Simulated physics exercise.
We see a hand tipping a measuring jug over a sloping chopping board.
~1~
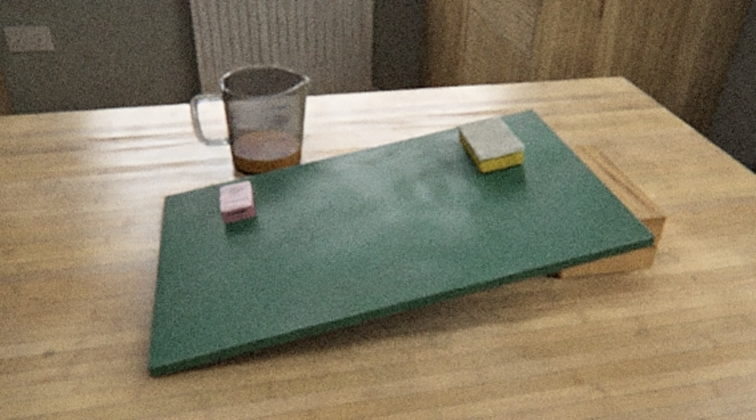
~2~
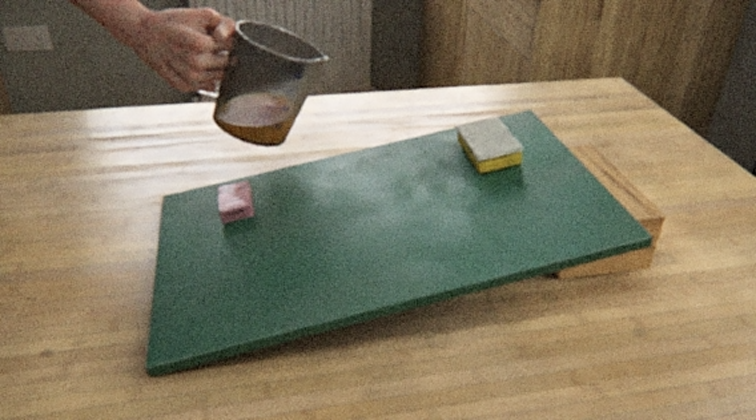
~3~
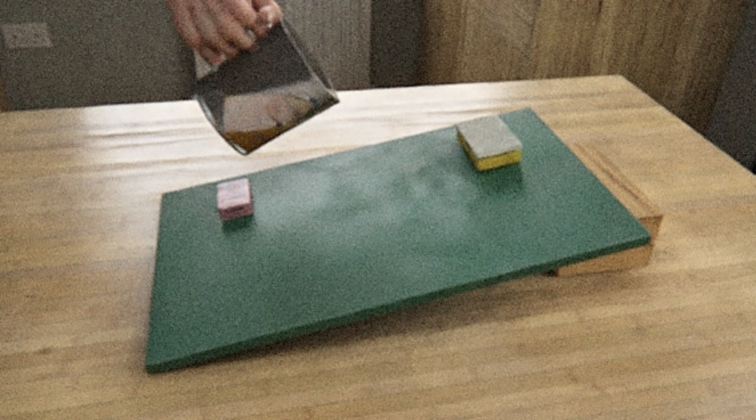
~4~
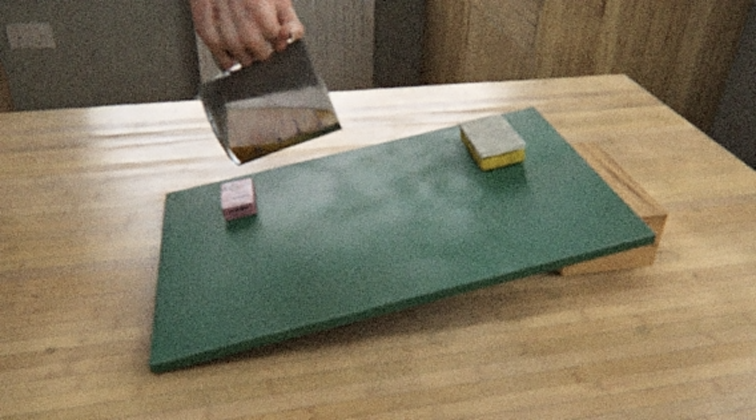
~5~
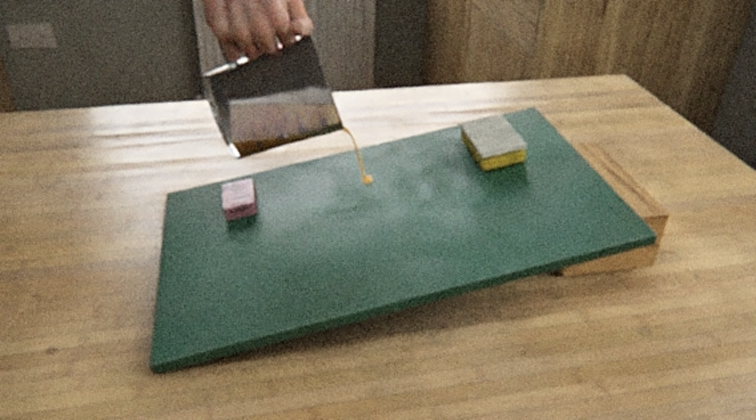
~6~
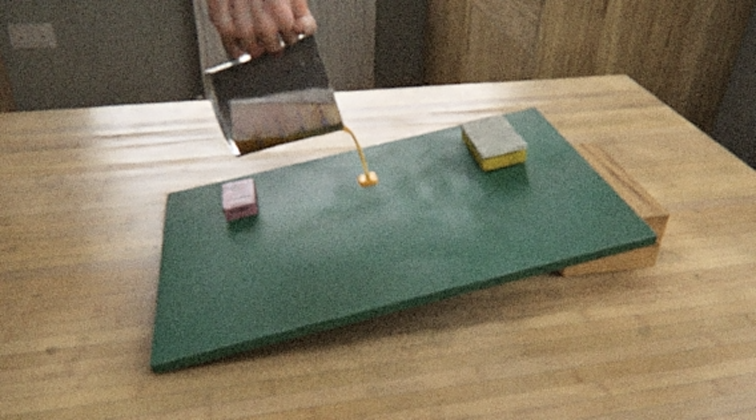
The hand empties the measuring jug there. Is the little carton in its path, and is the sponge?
The little carton gets wet and the sponge stays dry.
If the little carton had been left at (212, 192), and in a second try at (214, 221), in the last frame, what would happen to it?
At the first place it is reached, at the second it gets wet.
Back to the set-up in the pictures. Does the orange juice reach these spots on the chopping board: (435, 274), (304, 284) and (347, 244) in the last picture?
In turn: Not reached, clear of it, dry.
Next, it runs down to the left; the little carton is clear of it; the sponge is clear of it.
After that, it runs down to the left and off the end; the little carton is in it; the sponge is clear of it.
Finally, it runs down to the left and off the end; the little carton is in it; the sponge is clear of it.
